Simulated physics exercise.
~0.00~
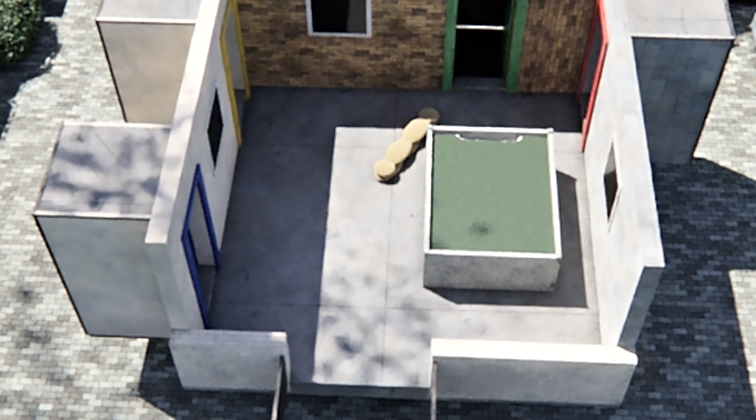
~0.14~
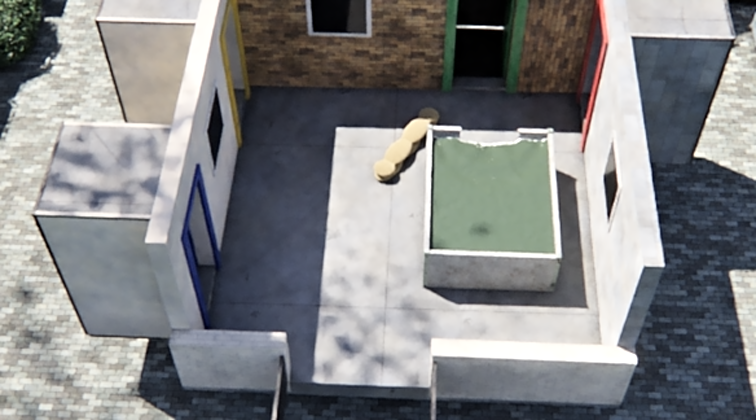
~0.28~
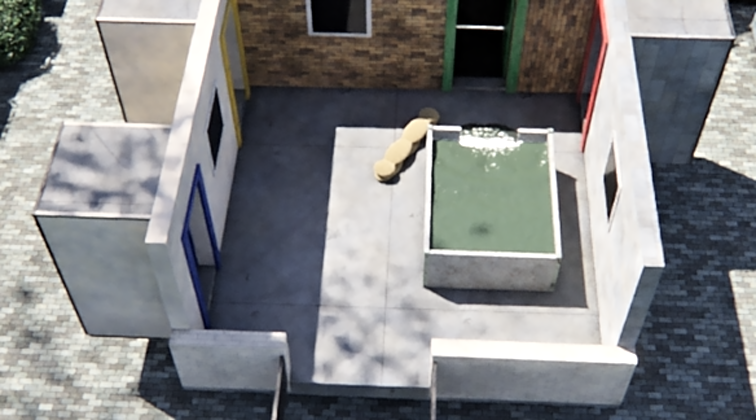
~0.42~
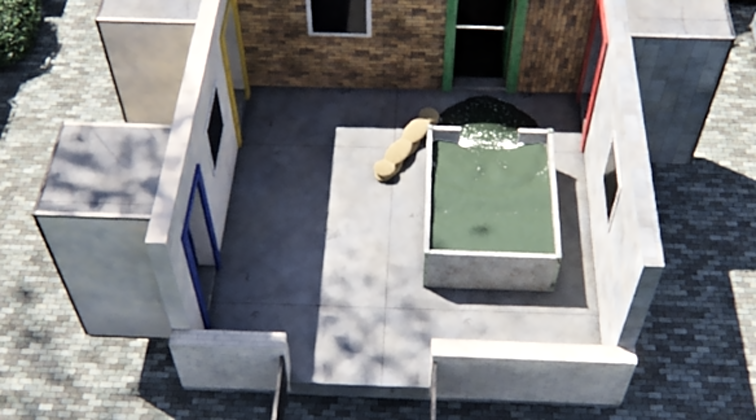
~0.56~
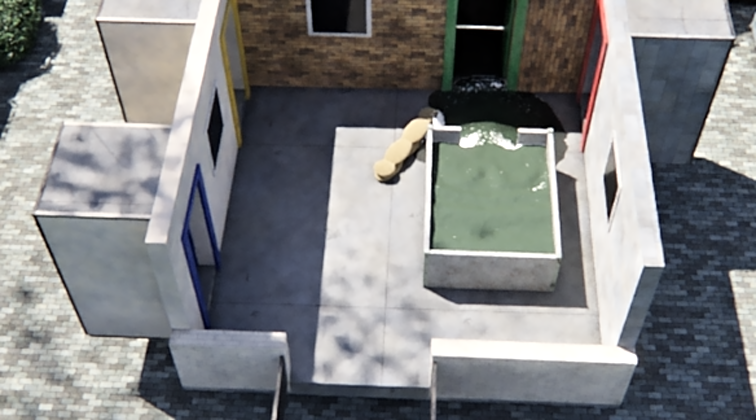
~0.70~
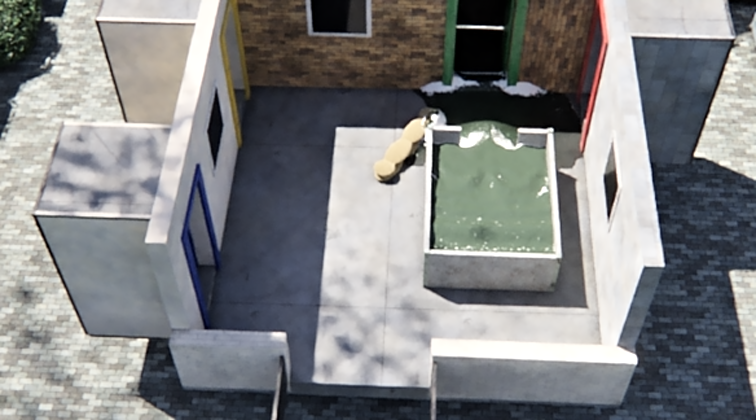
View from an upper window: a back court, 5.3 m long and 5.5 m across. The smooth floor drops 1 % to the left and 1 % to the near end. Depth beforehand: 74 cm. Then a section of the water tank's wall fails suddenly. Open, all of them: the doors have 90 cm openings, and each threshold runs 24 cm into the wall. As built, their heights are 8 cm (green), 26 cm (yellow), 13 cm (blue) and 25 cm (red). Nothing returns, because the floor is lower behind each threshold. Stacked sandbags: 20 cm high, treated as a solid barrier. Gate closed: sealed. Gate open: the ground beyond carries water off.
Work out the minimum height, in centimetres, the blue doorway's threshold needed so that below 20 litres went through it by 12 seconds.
The minimum is roughly 9 cm.
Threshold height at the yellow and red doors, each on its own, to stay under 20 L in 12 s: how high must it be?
Close to 9.5 cm (yellow) and close to 21 cm (red).
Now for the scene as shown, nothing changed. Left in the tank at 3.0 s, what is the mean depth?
About 39 centimetres.
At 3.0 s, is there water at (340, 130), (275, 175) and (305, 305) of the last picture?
One by one: Drenched, drenched, clear.
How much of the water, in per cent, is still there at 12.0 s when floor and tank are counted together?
Around 64 in a hundred parts remain.
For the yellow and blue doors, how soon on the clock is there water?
Yellow 2.2 s, blue 4.0 s.
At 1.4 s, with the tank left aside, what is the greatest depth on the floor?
Max depth: Near 44 cm.
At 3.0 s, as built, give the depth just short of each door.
Depth (cm): Green 27 / yellow 14 / blue 0 / red 18.
After 1.4 s water covers 20 % of the floor, deepest (44 cm) near (574, 96); it has not reached the blue door.
After 3.0 s water covers 45 % of the floor, deepest (30 cm) near (454, 93); it has not reached the blue door.
After 12.0 s water covers 95 % of the floor, deepest (12 cm) near (201, 363); 11 cm at the blue door, 1 litre in over its 13 cm threshold.
At the blue door as built, the water arrived by 4.2 s and peaked near 14 cm at 9.4 s.
Run again over the same 12 s with other heights there, 47 litres in over 7 cm, 5 litres over 11.5 cm. The limit of 20 litres is kept from about 9 cm up.
